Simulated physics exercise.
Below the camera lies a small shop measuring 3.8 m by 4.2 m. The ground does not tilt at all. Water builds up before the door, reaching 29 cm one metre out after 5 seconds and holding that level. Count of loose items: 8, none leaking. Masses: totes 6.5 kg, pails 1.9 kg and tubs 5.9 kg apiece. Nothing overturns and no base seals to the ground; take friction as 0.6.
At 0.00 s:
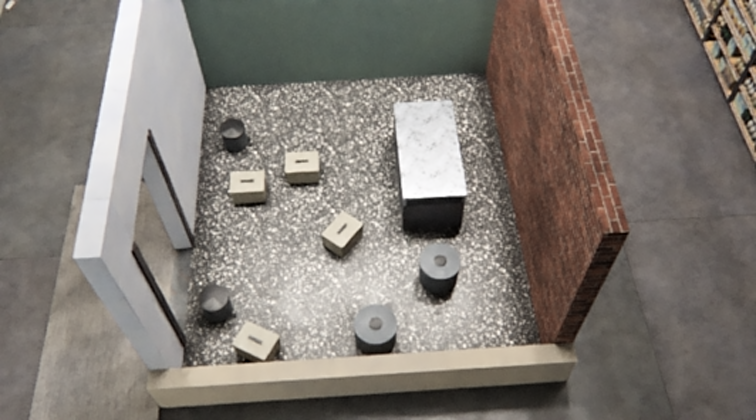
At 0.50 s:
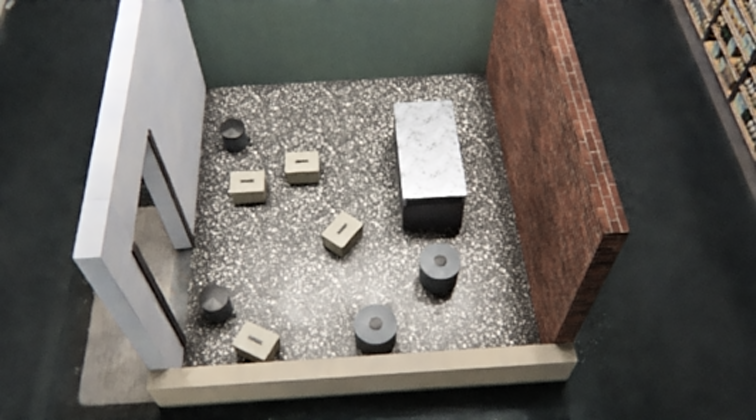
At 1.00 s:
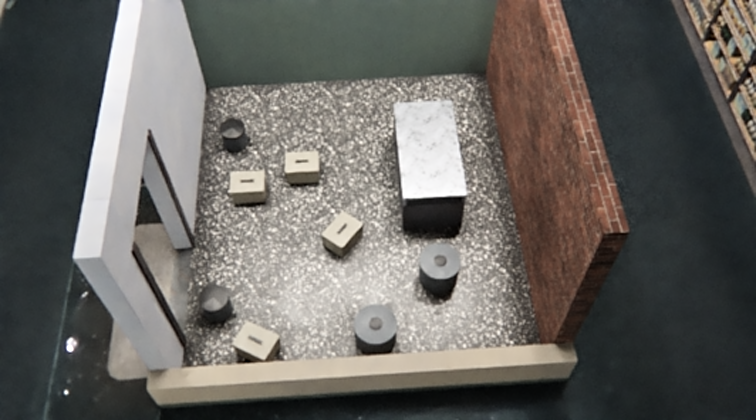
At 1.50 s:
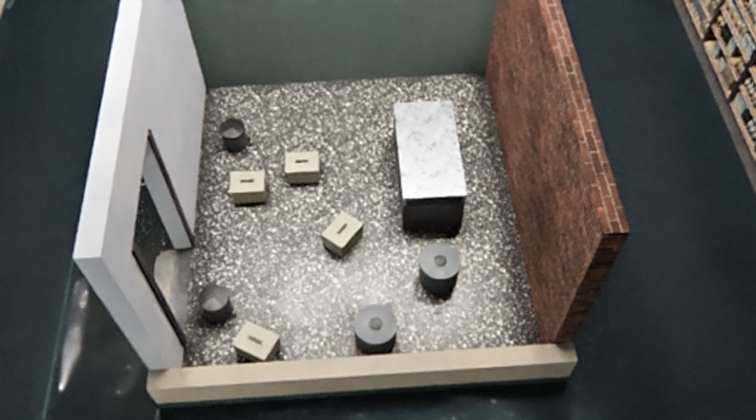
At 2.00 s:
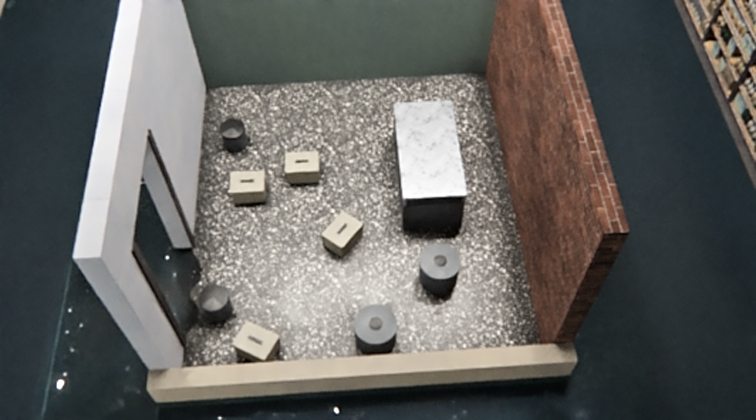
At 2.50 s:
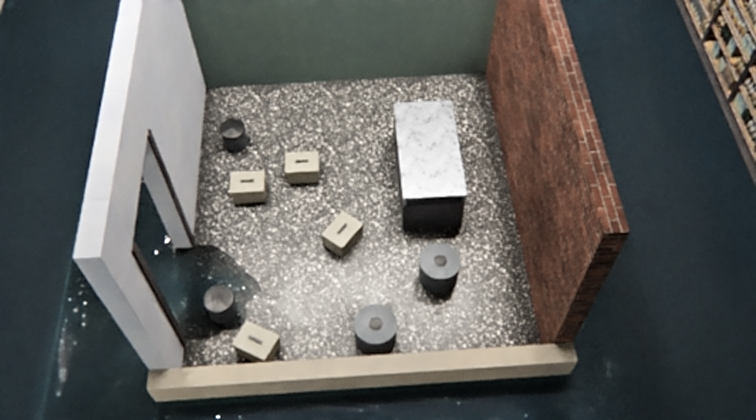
Small roofless shop from above, dark water spreading around its walls, then entering the left doorway and slightly shifting a nearby pail.
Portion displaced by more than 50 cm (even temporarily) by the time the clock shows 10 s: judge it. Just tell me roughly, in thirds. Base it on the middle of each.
The count is mid-range.
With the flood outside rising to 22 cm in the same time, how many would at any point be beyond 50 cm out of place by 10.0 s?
With that change, 5 of them.
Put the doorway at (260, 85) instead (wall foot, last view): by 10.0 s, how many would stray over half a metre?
The answer would then be 8.
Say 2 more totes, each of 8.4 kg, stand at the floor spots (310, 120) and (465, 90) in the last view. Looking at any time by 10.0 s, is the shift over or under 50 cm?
Taking them in order, the first is below the threshold and the second is above the threshold.
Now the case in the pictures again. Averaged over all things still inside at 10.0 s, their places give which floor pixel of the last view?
Roughly at (376, 163).
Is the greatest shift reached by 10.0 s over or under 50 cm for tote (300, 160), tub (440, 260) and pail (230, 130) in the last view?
Order as asked - a smaller shift, a bigger shift, a smaller shift.
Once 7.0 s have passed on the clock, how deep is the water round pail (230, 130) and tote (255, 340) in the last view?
Depth approx. 0 cm / 18 cm.
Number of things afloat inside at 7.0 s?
I get 5.
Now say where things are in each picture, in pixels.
In the first picture, a pail at (214, 297) rests on the ground; a tote at (342, 229), on the bottom; 0.0 m2 under water; 0 of 8 have shifted.
In the second picture, a pail at (214, 297), on the bottom; a tote at (342, 229), on the bottom; 0.0 m2 under water; 0 of 8 have shifted.
In the third picture, a pail at (214, 297) rests on the ground; a tote at (342, 229), on the bottom; water covers 0.0 m2; 0 of 8 have shifted.
In the fourth picture, a pail at (214, 297) rests on the ground; a tote at (342, 229) rests on the ground; 0.0 m2 under water; 0 of 8 have shifted.
In the fifth picture, a pail at (214, 297) rests on the ground; a tote at (342, 229) rests on the ground; water covers 0.1 m2; 0 of 8 have shifted.
In the sixth picture, a pail at (218, 298), on the bottom, 6 cm from its start; a tote at (342, 229), on the bottom; water covers 0.6 m2; 1 of 8 have shifted.
After 3.5 s 1 of 8 are over 50 cm from their spots; 1 afloat.
After 4.5 s 1 of 8 are over 50 cm from their spots; 1 afloat.
After 7.0 s 5 of 8 are over 50 cm from their spots; 5 afloat.
After 10.0 s 5 of 8 are over 50 cm from their spots, and 5 have been at some point; 6 afloat.
